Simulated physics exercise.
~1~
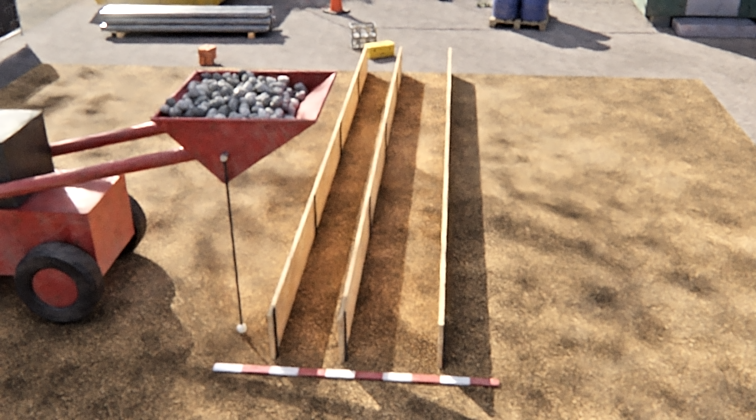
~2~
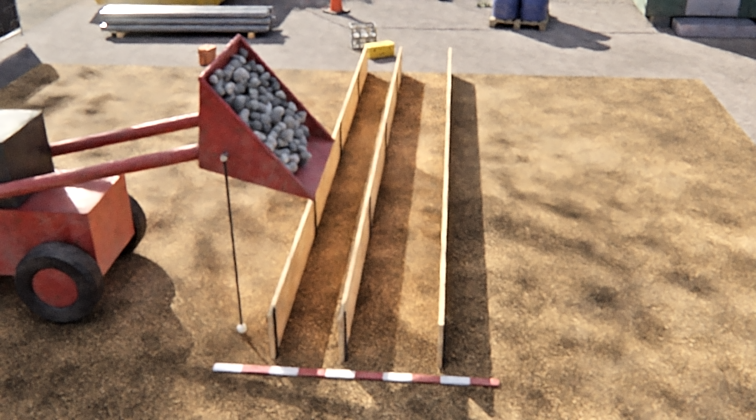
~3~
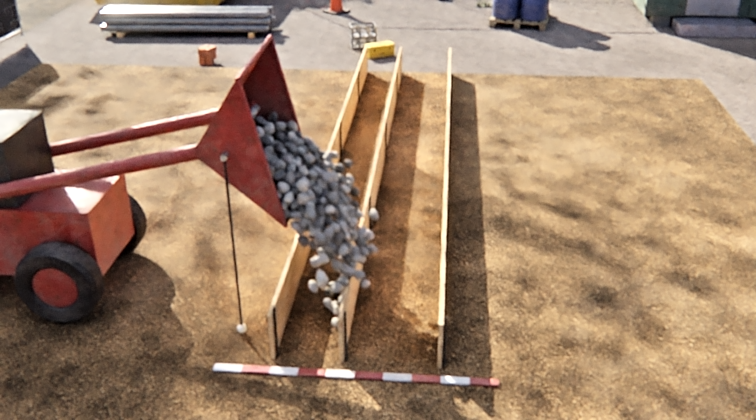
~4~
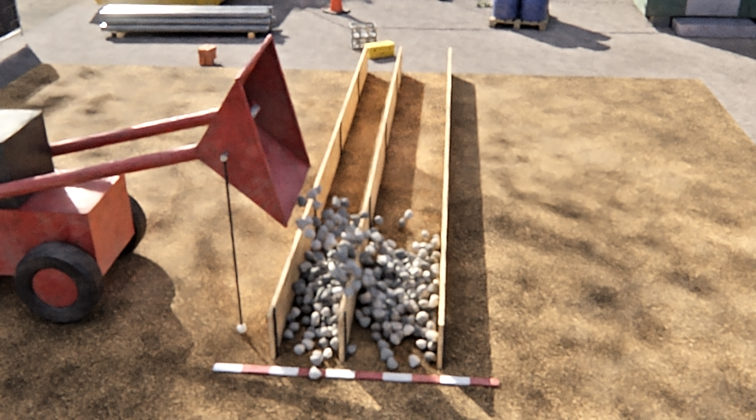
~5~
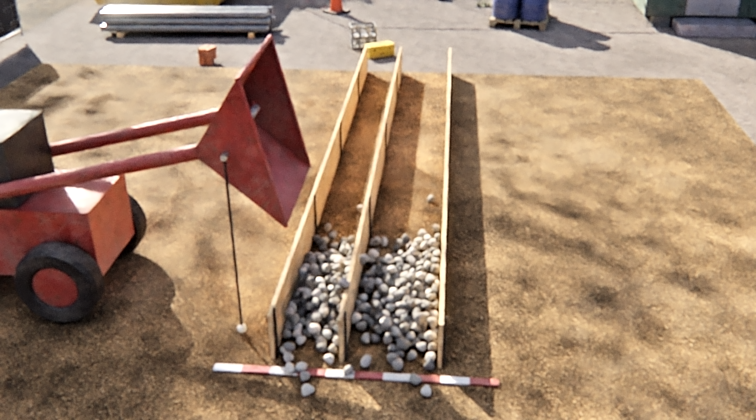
Red loader bucket tipping rounded grey stones between wooden planks, the load spilling across both bays and settling as the bucket empties.
